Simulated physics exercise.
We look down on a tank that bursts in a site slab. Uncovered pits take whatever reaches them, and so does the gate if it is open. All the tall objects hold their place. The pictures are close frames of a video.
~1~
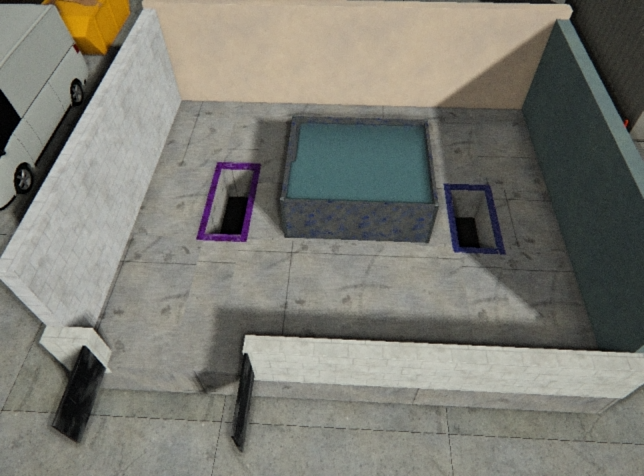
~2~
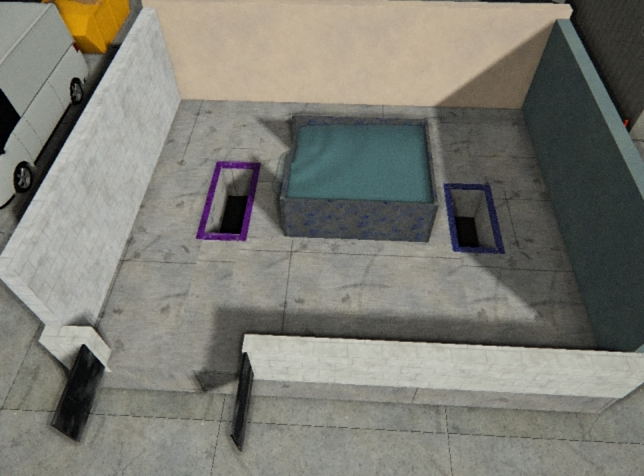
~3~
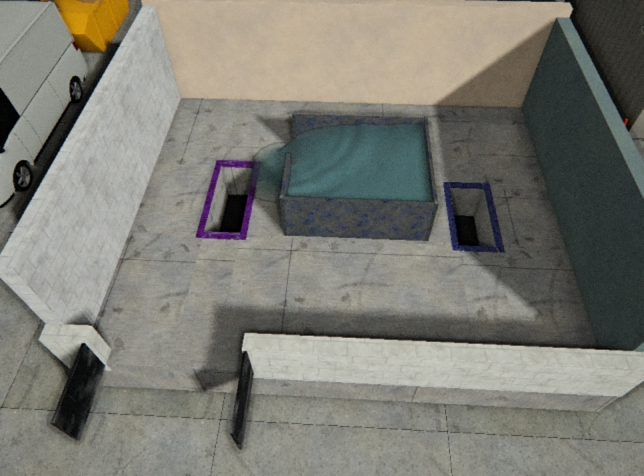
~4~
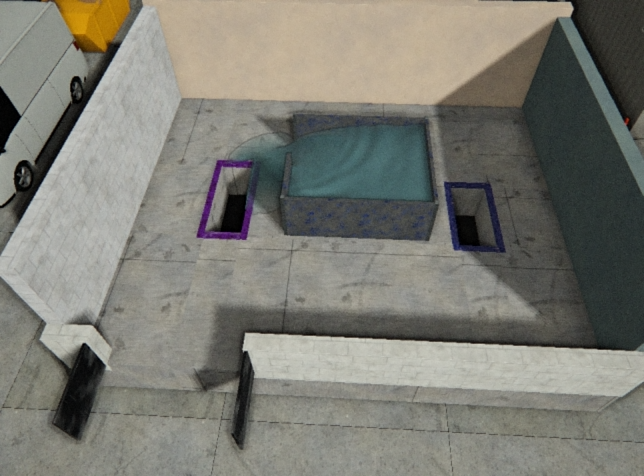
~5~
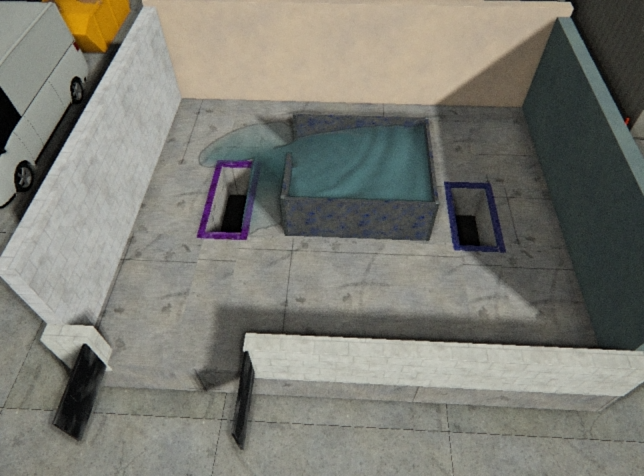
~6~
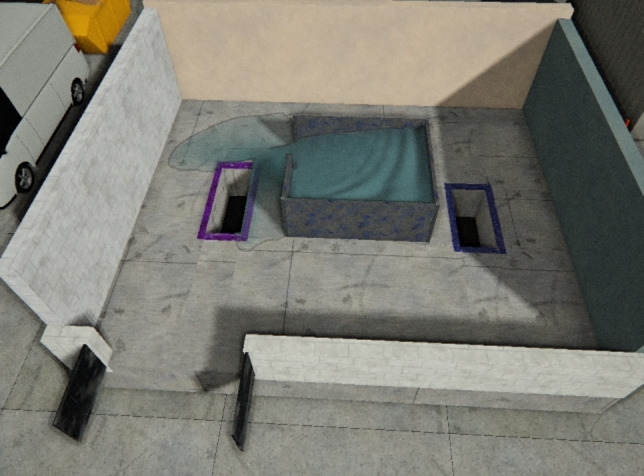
In this clip, a tank of teal water stands still between purple-rimmed and blue-rimmed openings in a walled slab, then water pours from its left side and spreads leftward across the floor, passing behind the purple-rimmed opening.
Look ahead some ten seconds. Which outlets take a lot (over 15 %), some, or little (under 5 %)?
In the end: The gate takes between 5 and 15 %; the blue pit takes not even 5 %; the purple pit takes above 15 %.
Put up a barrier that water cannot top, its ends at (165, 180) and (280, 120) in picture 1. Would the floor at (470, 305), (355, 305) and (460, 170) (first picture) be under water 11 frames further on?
As listed: Clear, not flooded, clear.
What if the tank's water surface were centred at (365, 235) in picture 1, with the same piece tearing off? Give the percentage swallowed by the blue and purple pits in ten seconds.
In per cent: Blue 0, purple 50.
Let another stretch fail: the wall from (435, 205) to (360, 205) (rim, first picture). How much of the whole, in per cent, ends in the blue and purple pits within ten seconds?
Parts in a hundred: Blue 12, purple 2.
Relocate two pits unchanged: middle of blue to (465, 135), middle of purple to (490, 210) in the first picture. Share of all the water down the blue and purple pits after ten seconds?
Parts in a hundred: Blue 15, purple 0.
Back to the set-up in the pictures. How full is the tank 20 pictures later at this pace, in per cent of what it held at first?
Close to 44 %.
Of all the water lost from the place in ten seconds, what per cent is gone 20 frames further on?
About 50 per cent.
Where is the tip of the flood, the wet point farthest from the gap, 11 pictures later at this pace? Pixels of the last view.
I would point to (255, 357).
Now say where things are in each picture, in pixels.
The first picture shows the tank at (359, 161) is whole and still.
In the second picture, the front is at a hidden place, out from the gap at (295, 162).
In the third picture, water pours out at (295, 161) and has run to (256, 193).
In the fourth picture, the front is at (235, 153), out from the gap at (295, 162).
In the fifth picture, water pours out at (295, 162) and has run to (206, 152).
In the sixth picture, water pours out at (296, 163) and has run to (178, 150).
A moment on, water covers 20 % of the floor; the gate 0 %, the blue pit 0 %, the purple pit 10 %.
Next, water covers 20 % of the floor; the gate 0 %, the blue pit 0 %, the purple pit 17 %.
Then, water covers 35 % of the floor; the gate 0 %, the blue pit 0 %, the purple pit 24 %.
Later, water covers 60 % of the floor; the gate 4 %, the blue pit 0 %, the purple pit 32 %.
In the end, water covers 75 % of the floor; the gate 11 %, the blue pit 1 %, the purple pit 37 %.
